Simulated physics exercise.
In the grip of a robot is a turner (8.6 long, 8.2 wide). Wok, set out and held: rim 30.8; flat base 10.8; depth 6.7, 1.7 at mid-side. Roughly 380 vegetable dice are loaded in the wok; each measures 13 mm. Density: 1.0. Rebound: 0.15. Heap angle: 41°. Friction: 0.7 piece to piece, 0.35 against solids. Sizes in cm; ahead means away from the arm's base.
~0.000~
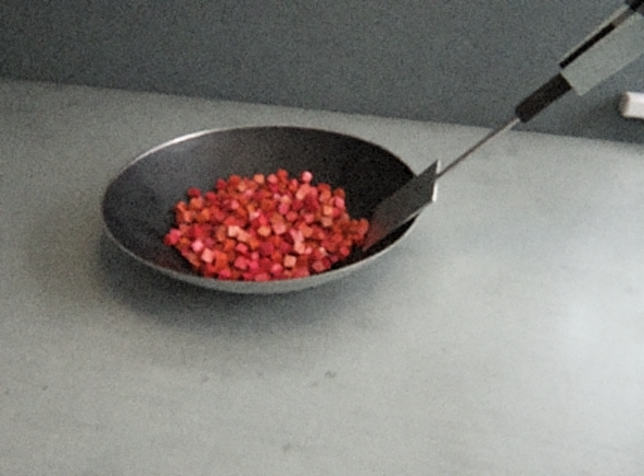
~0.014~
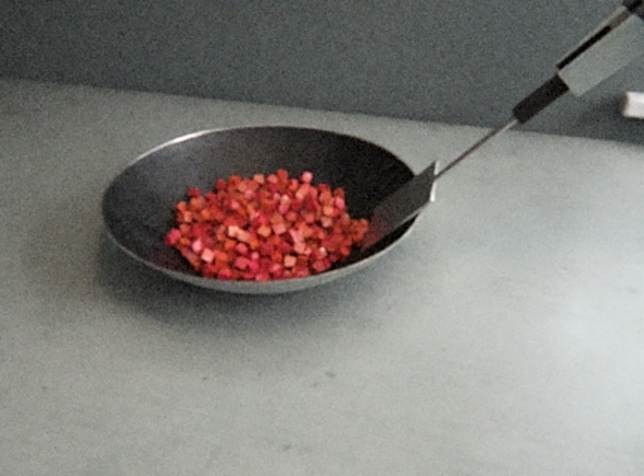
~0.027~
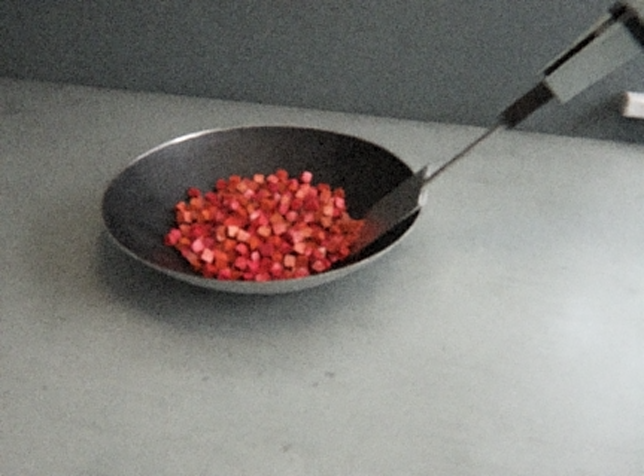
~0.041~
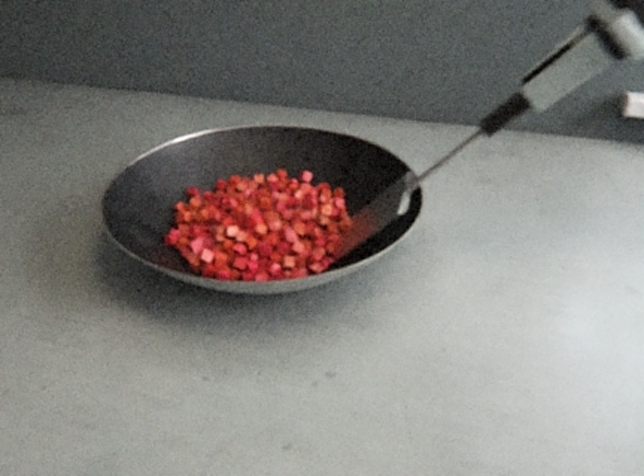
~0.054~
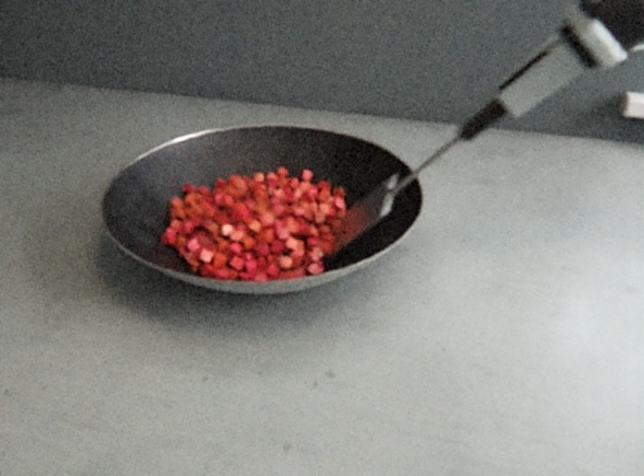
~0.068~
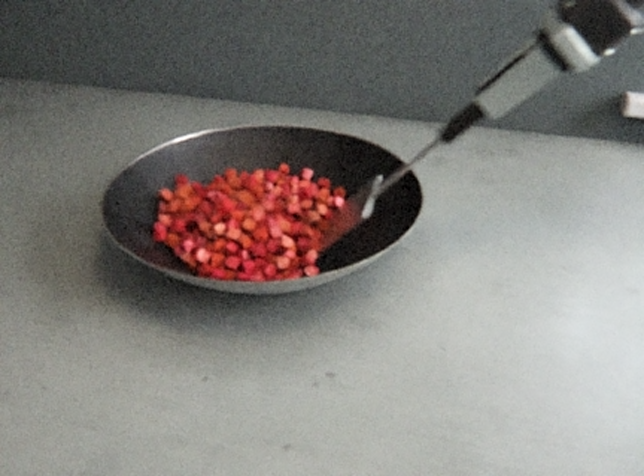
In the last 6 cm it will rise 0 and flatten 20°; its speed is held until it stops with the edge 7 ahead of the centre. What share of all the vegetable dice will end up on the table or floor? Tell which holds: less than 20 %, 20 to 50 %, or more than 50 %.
What holds is less than 20 %.
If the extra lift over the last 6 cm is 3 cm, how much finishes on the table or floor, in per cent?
Close to 10 in a hundred.
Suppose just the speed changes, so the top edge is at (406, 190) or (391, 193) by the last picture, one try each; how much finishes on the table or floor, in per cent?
Respectively, around 5 and 5 per cent.
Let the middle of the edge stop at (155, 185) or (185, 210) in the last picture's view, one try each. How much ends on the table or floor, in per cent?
Respectively about 45 and 25 percent end on the table or floor.
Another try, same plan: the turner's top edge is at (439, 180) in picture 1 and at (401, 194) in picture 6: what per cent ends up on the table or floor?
I'd put it at roughly 5 per cent.
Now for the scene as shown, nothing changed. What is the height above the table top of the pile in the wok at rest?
About 8.5 cm above the table.
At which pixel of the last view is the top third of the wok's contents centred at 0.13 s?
Near pixel (185, 190).
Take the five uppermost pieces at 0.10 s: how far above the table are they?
7 cm or so.
After 0.10 s, sloping 49°, highest piece 8 above the table; 385 in the wok.
After 0.13 s, sloping 43°, highest piece 8 above the table; 385 in the wok.
After 0.35 s, sloping 29°, highest piece 8 above the table; 346 in the wok, 37 on the table or floor, 2 on the blade or in flight.
After 1.40 s, sloping 29°, highest piece 8 above the table; 346 in the wok, 39 on the table or floor.
In the end, 346 in the wok, 39 on the table or floor. That is 10 % on the table or floor.
